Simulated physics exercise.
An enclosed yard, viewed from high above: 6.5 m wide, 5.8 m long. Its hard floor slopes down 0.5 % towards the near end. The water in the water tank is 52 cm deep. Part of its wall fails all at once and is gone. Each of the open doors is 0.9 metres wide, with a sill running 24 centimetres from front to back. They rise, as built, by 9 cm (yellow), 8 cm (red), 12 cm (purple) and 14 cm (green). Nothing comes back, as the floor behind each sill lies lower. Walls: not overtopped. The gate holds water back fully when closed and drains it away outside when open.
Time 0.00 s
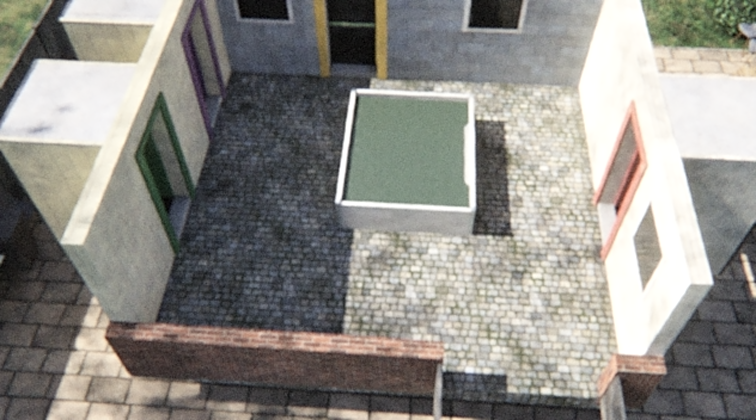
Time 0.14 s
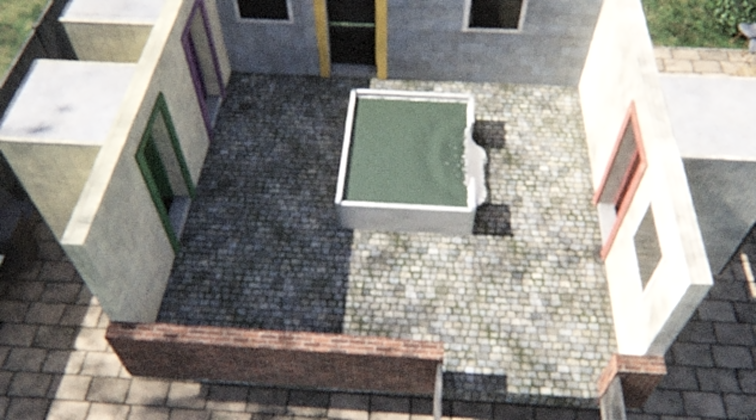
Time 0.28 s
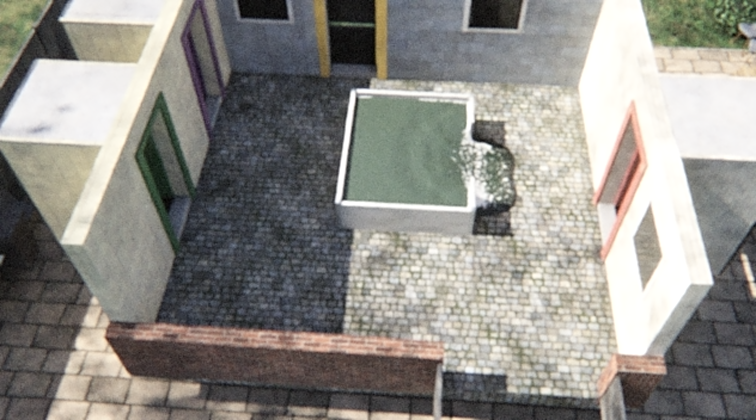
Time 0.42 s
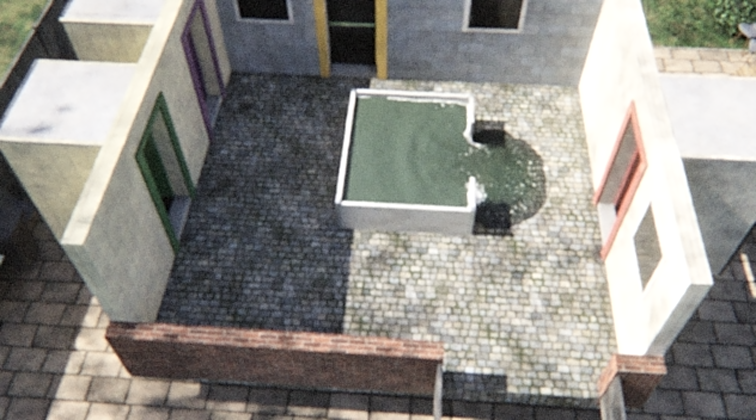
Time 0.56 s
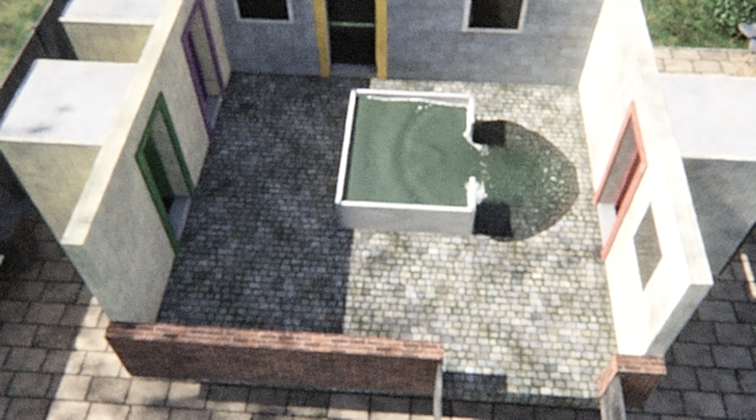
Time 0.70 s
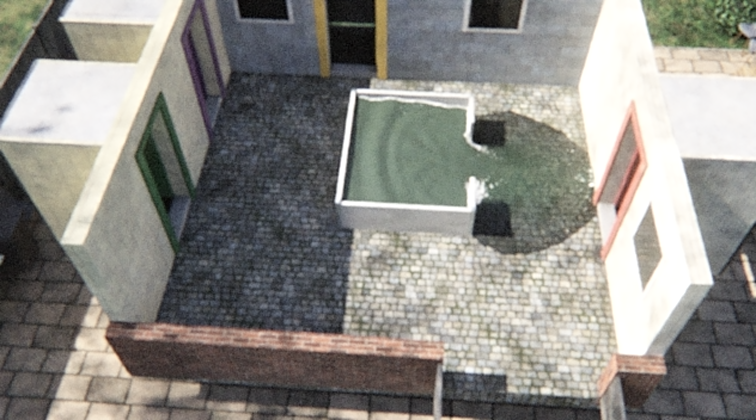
In a walled yard, a tank's right side gives way and water spreads across the paving.
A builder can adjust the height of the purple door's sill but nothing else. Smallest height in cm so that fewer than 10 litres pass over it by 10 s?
I would say 8 cm.
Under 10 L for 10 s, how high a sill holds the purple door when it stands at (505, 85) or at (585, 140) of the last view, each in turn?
About 9.5 cm, then about 22 cm.
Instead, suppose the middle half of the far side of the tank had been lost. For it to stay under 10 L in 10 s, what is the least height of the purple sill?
Some 13.5 cm.
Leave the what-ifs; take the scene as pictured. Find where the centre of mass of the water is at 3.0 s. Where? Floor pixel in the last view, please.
My guess is close to (472, 173).
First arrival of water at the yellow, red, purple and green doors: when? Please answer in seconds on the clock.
Yellow = 3.4 s, red = 0.8 s, purple = 5.0 s, green = 7.0 s.
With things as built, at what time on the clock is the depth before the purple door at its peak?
I'd say near 8.0 seconds.
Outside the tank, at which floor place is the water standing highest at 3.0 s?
Near (580, 94).
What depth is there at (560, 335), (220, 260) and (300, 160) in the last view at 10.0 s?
In order: Around 4, 2 and 1 cm.
After 1.4 s water covers 20 % of the floor, deepest (32 cm) near (472, 179); it has not reached the purple door.
After 3.0 s water covers 35 % of the floor, deepest (30 cm) near (580, 94); it has not reached the purple door.
After 10.0 s water covers 85 % of the floor, deepest (10 cm) near (624, 382); 7 cm at the purple door, 0 litres in over its 12 cm sill.
At the purple door as built, the water arrived by 5.0 s and peaked near 10 cm at 8.2 s.
With a sill of 6.5 cm, 22 litres would have come in within the 10 s; with 9 cm, 4 litres. So under 10 litres takes about 8 cm.
